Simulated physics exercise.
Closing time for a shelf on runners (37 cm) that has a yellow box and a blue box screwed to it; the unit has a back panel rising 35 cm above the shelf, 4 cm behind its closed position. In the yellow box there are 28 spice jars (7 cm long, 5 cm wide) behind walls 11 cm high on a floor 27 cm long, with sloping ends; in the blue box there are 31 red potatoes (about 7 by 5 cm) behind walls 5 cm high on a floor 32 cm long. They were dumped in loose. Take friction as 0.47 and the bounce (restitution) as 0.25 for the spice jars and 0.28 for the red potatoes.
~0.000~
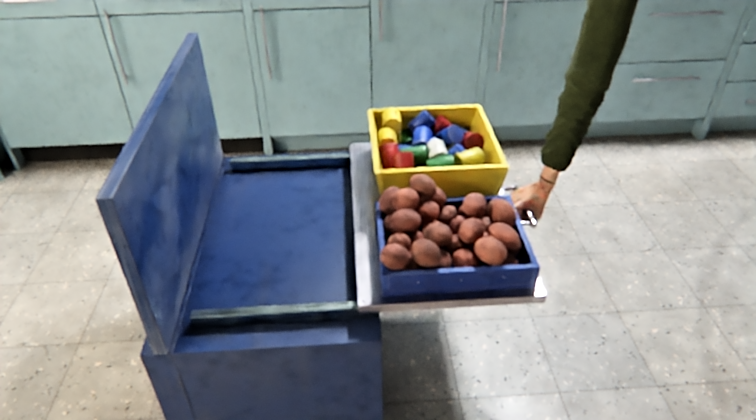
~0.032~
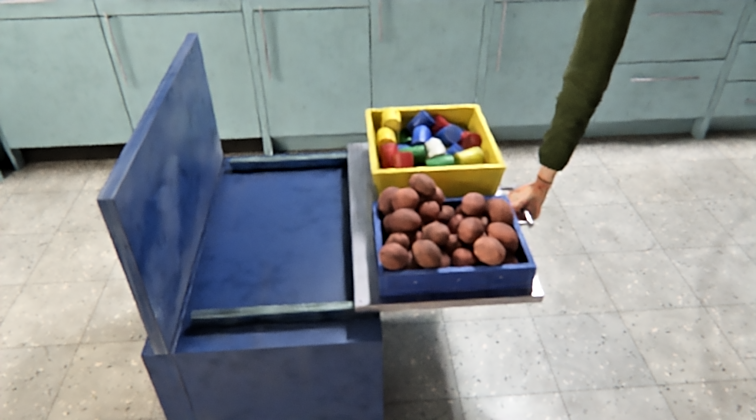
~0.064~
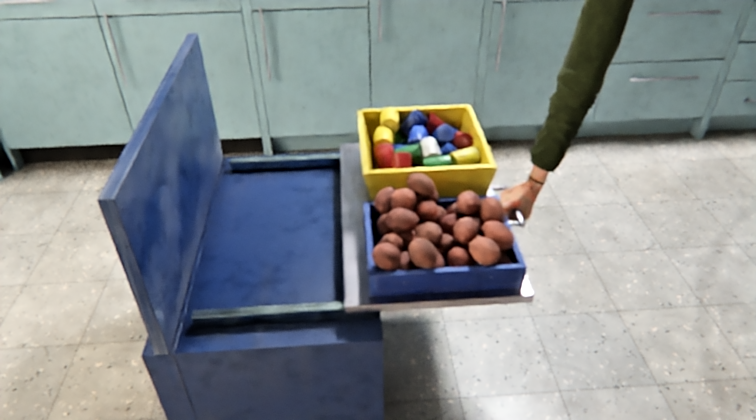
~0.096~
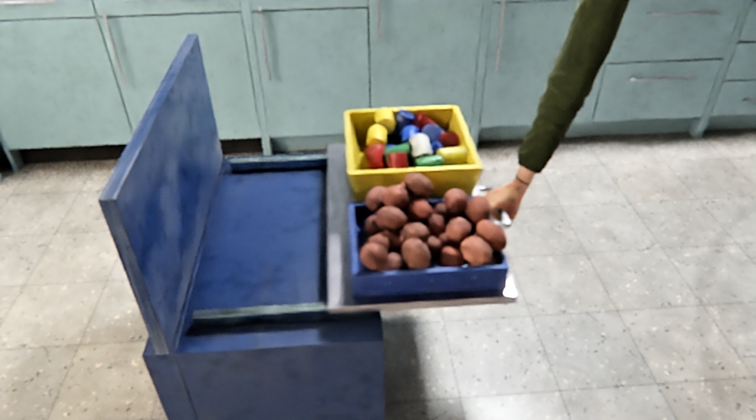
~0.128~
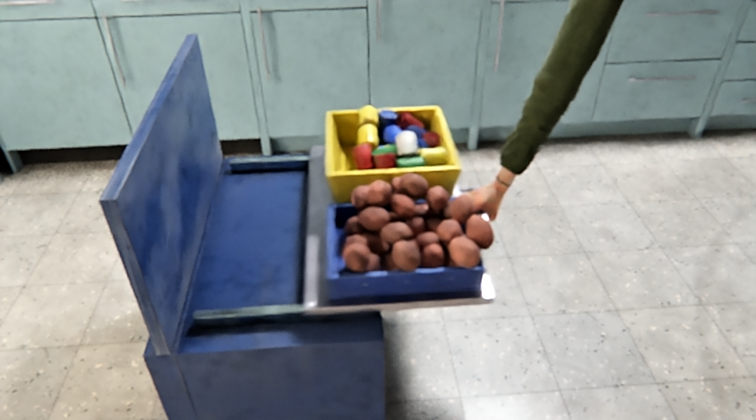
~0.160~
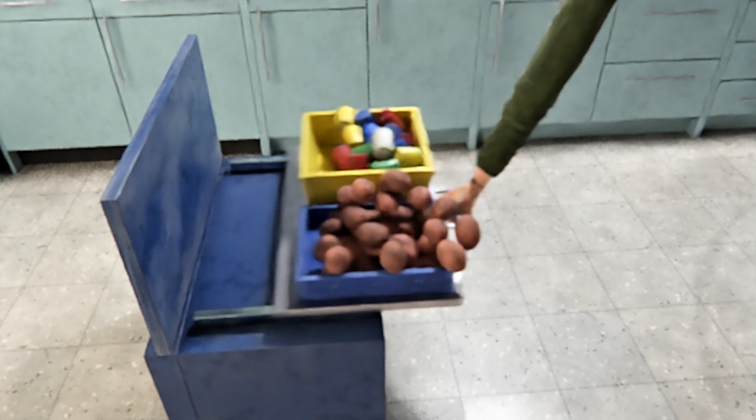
A hand pushing a shelf holding a yellow box and a potato-filled blue box leftward, potatoes shifting right and slipping over the rim.
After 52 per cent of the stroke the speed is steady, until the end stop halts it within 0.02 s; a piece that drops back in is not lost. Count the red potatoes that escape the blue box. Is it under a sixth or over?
Out of the blue box go more than one in six of the red potatoes.
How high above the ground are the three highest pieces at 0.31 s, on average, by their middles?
Some 72 cm up.
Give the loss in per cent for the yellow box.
Lost: Yellow box 5 per cent.
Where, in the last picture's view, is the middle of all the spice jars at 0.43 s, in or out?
Near (297, 152).
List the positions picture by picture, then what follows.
In the first picture (each is followed by its nearest rim corner in this view, unless another is named; the camera moves round a little), blue box, (389, 273); yellow box (by its farthest rim corner), (477, 106); moved in 0 cm; none out.
In the second picture, blue box, (386, 273); yellow box, (474, 106); moved in 1 cm.
In the third picture, blue box, (376, 274); yellow box, (467, 106); moved in 3 cm.
In the fourth picture, blue box, (359, 275); yellow box, (454, 106); moved in 7 cm.
In the fifth picture, blue box, (334, 276); yellow box, (436, 107); moved in 12 cm.
In the sixth picture, blue box, (303, 278); yellow box, (413, 108); moved in 19 cm; 2 out, the lowest potato at (444, 209).
After 0.23 s, the runners reach their end.
After 0.31 s, yellow box 28 in, 0 out and blue box 25 in, 6 out.
After 0.43 s, yellow box 26 in, 2 out and blue box 22 in, 9 out.
After 0.65 s, yellow box 26 in, 2 out and blue box 20 in, 11 out.
Final count (at 1.08 s), yellow box 26 in, 2 out and blue box 20 in, 11 out. Asked share, 11 of 31, 35 per cent.
